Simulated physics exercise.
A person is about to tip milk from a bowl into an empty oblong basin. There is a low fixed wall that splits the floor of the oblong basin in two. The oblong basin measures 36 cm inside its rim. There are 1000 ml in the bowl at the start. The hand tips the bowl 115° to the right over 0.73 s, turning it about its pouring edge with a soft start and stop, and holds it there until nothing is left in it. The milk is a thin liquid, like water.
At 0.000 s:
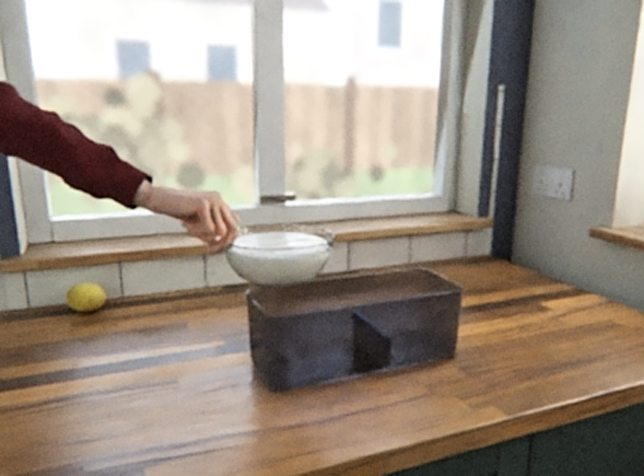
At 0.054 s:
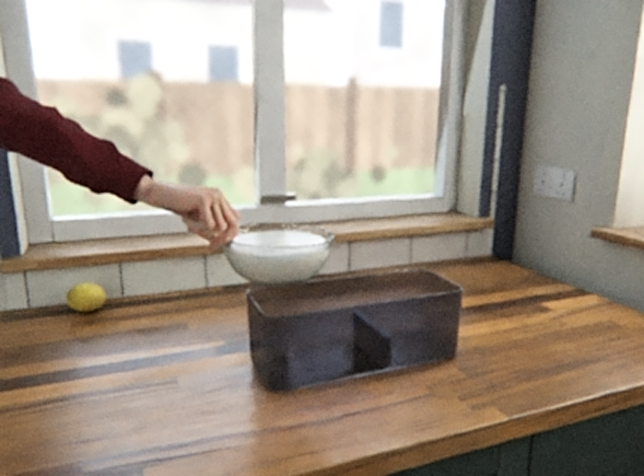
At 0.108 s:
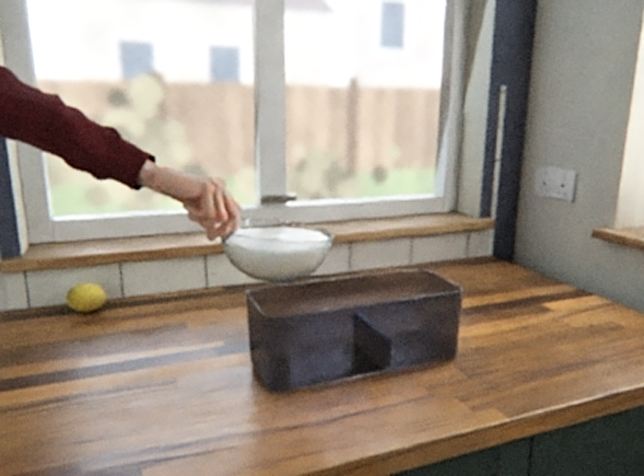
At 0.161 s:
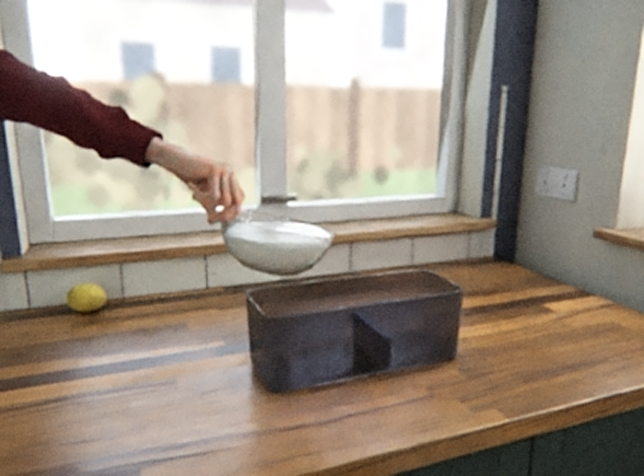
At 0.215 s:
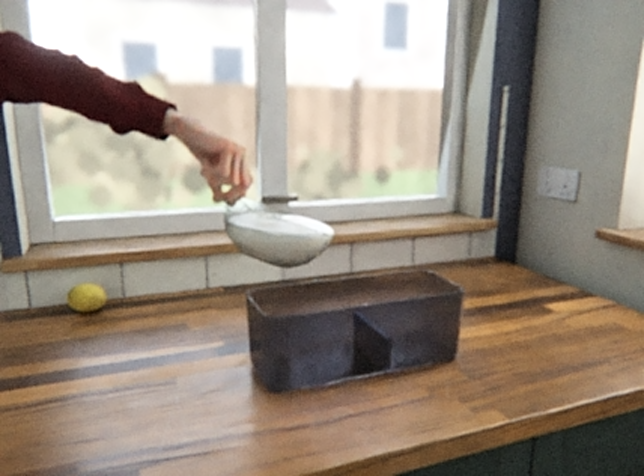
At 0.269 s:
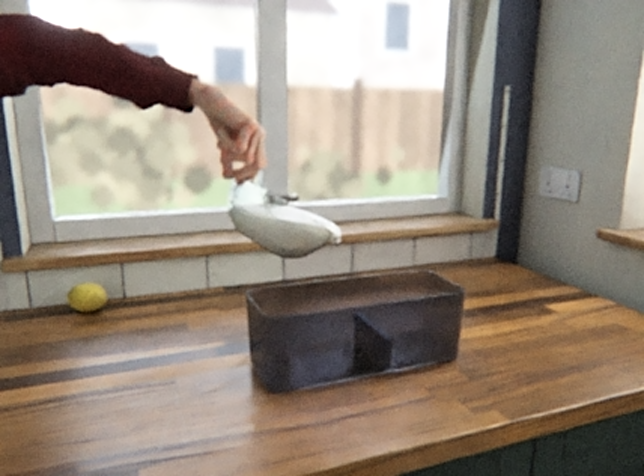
A hand lifts one side of a milk bowl, tilting it rightward above a dark basin.
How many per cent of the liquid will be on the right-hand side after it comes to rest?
Some 65 per cent will be on the right-hand side.
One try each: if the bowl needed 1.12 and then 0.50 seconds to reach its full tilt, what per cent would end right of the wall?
Try 1: 85 %; try 2: 70 %.
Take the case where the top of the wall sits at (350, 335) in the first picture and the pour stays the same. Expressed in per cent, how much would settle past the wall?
Estimate: About 70 percent.
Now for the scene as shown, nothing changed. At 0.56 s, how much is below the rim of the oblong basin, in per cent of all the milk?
Near 24 in a hundred.
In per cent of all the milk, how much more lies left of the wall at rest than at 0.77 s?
Some 18 per cent.
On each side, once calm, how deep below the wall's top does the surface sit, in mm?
Left side: Around 48 mm. Right side: Around 24 mm.
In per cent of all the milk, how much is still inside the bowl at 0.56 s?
I'd put it near 14 percent.
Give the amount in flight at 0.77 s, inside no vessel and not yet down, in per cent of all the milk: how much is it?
Airborne share: Near 16 %.
After 0.56 s the tilt is 100° and 13 per cent is still to pour, 5 is left of the wall and 20 right of it.
After 0.77 s the tilt is 115° and 0 per cent is still to pour, 10 is left of the wall and 72 right of it.
After 0.99 s the tilt is 115° and 0 per cent is still to pour, 19 is left of the wall and 60 right of it.
After 1.23 s the tilt is 115° and 0 per cent is still to pour, 26 is left of the wall and 67 right of it.
In the end 28 per cent lies left of the wall, 65 right of it and 7 outside.
